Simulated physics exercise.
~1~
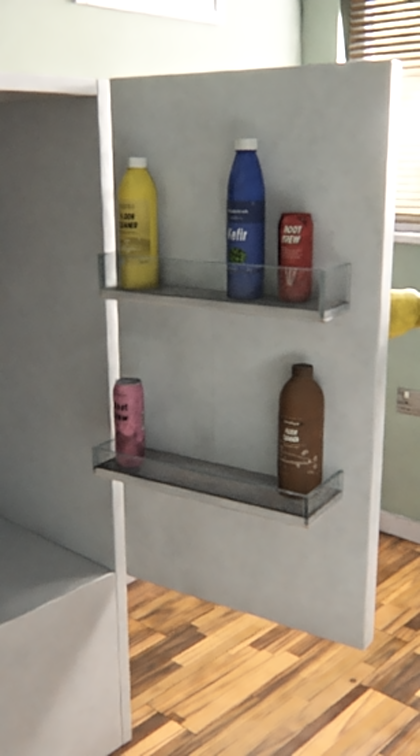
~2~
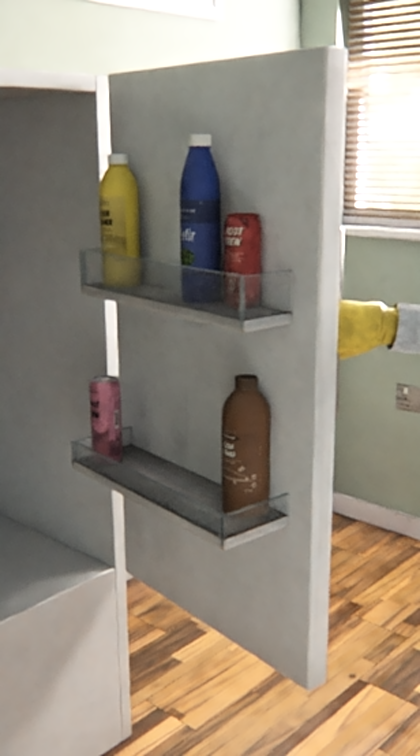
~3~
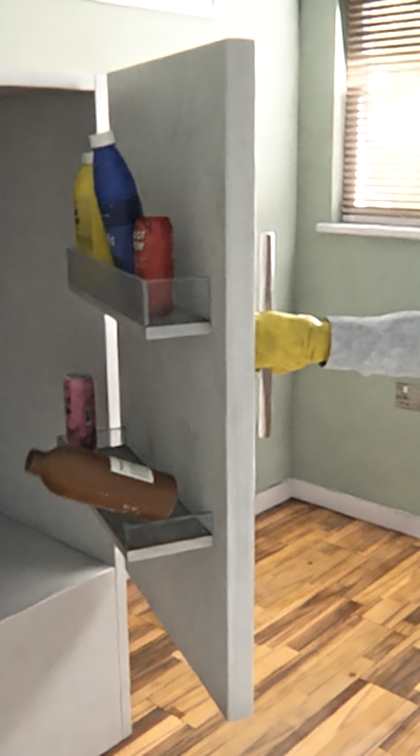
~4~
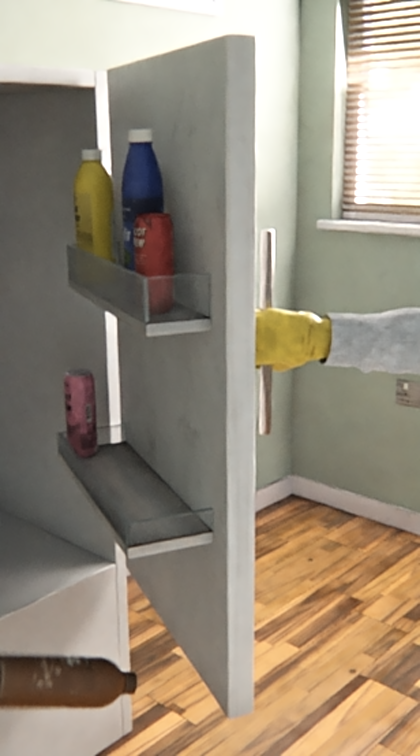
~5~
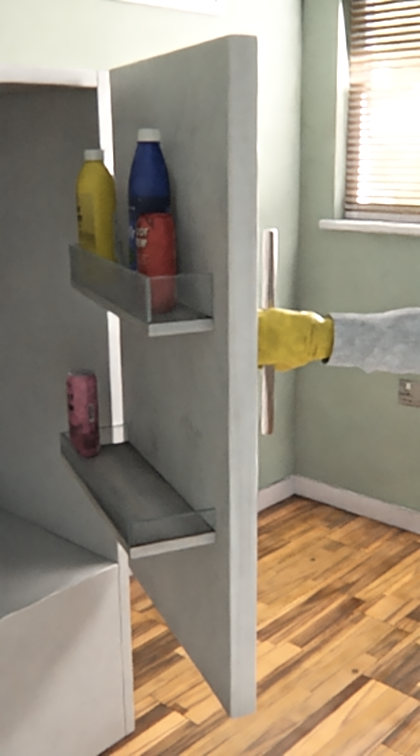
The fridge door, pushed from behind by a yellow-gloved hand, swung left and stopped partway, and the brown bottle toppled off the lower rack and fell out of sight, while the blue bottle tilted, then settled upright with the yellow bottle and two cans.
